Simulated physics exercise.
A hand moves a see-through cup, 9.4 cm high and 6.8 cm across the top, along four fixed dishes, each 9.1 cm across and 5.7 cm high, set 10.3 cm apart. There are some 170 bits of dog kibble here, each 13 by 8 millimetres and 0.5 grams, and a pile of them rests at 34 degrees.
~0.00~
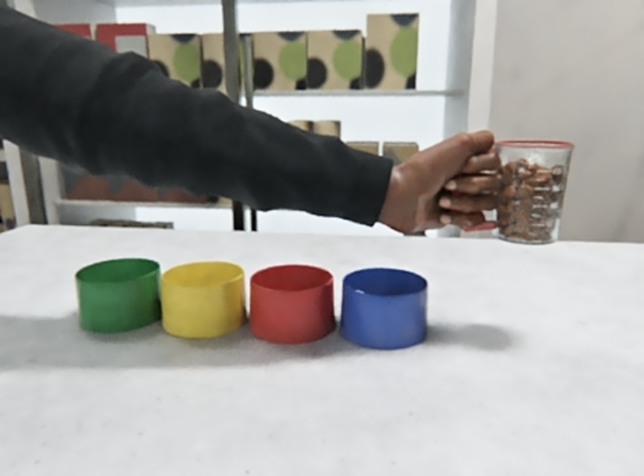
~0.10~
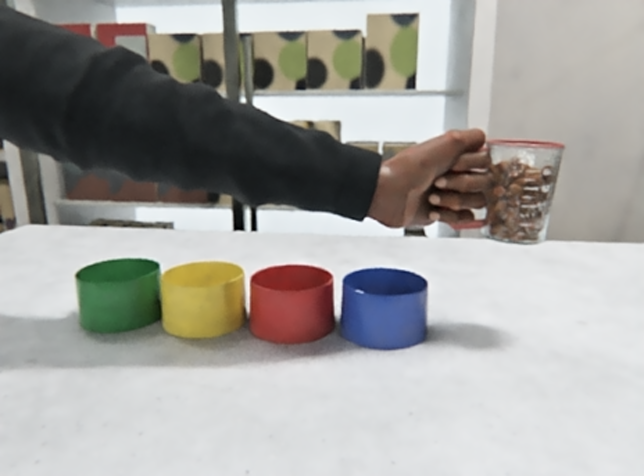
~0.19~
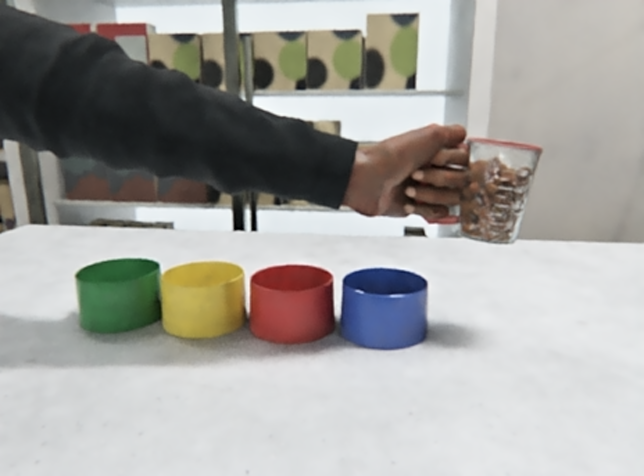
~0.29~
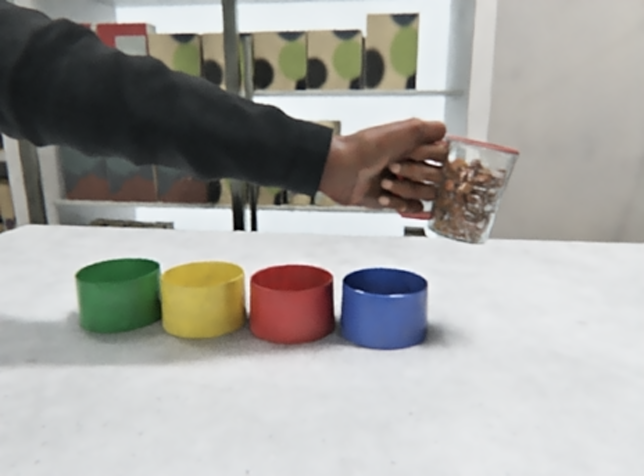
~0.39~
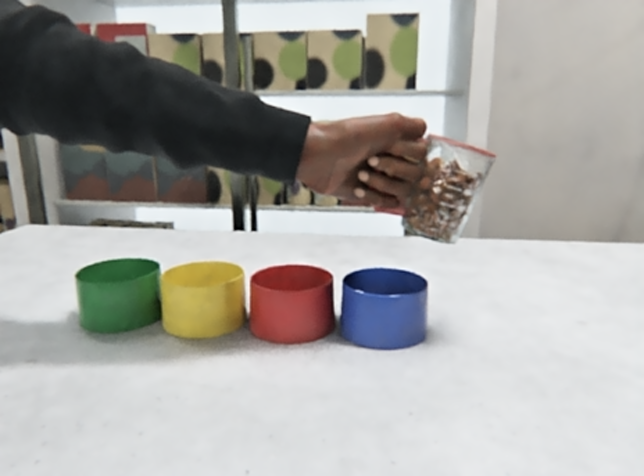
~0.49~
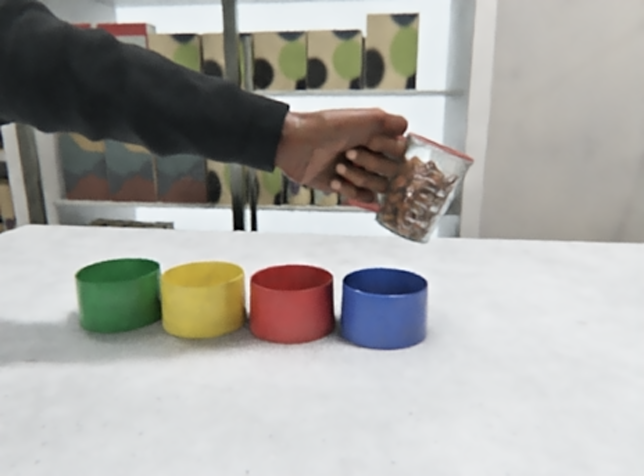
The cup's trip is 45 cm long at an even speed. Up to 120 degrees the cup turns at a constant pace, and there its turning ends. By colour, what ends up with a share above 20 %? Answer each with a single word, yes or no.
Red dish no, blue dish no, green dish no, yellow dish yes, counter yes.
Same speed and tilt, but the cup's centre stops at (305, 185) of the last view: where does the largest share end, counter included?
That'd be blue, it takes the most.
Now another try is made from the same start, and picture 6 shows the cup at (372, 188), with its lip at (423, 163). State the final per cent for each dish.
The red dish keeps 0, the blue dish 0, the green dish 10 and the yellow dish 60.
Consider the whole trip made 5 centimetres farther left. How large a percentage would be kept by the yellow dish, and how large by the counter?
The yellow one would get 0 and the counter 0.
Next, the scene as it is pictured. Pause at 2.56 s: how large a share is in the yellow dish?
Share at that time: Approx. 50 per cent.
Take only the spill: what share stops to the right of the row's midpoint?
0 %.
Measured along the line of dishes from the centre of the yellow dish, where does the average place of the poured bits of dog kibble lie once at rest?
Around 2 cm away, toward the left-hand end.
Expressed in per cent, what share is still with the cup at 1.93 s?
Roughly 100 %.
After 1.35 s, tilt 68 degrees; cup holds 100 %.
After 1.93 s, tilt 98 degrees; cup holds 100 %.
Then, at 2.56 s, tilt 120 degrees; cup holds 20 %, green 5 %, yellow 50 %.
By 3.6 s all is still; red 0 %, blue 0 %, green 5 %, yellow 65 %, counter 35 %.
